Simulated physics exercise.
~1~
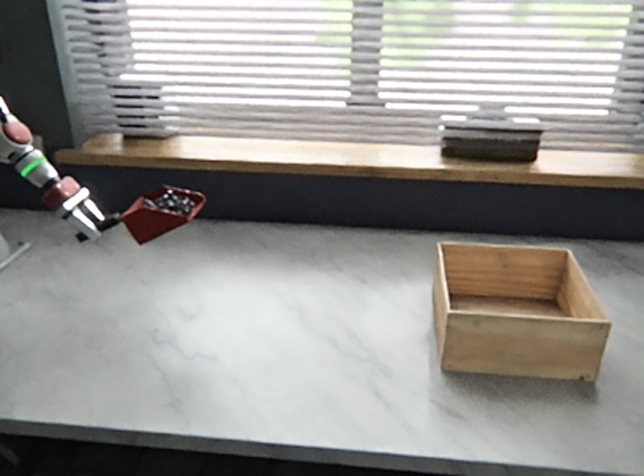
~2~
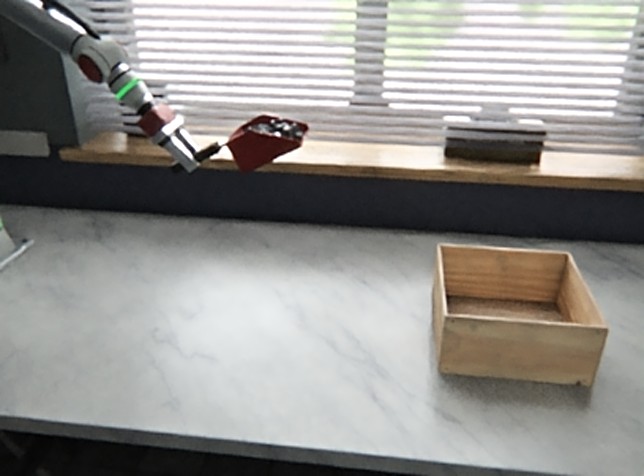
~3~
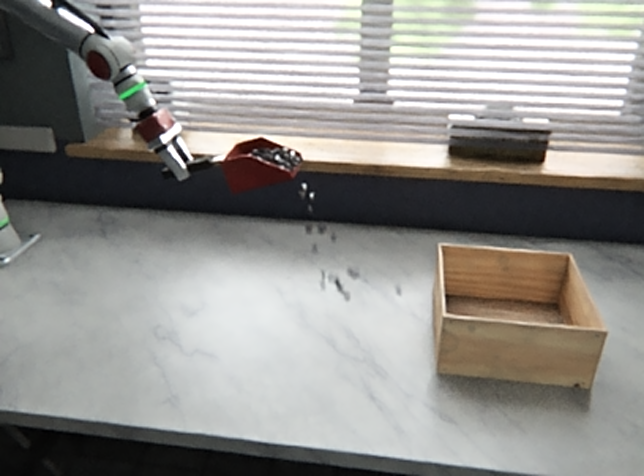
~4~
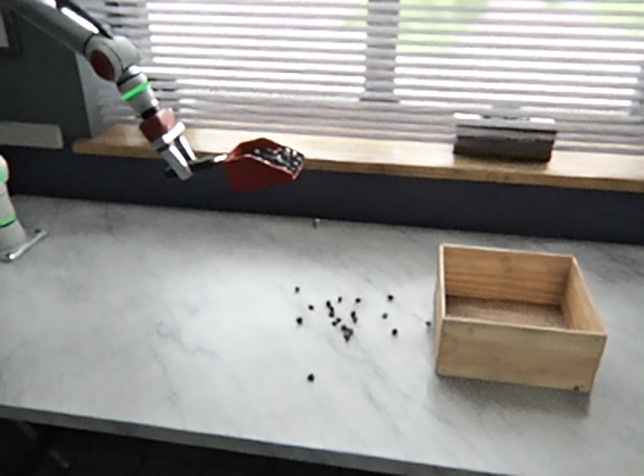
On a marble counter by a window, a robot arm lifts a red scoop rightward, spilling some dark pebbles short of a wooden box.
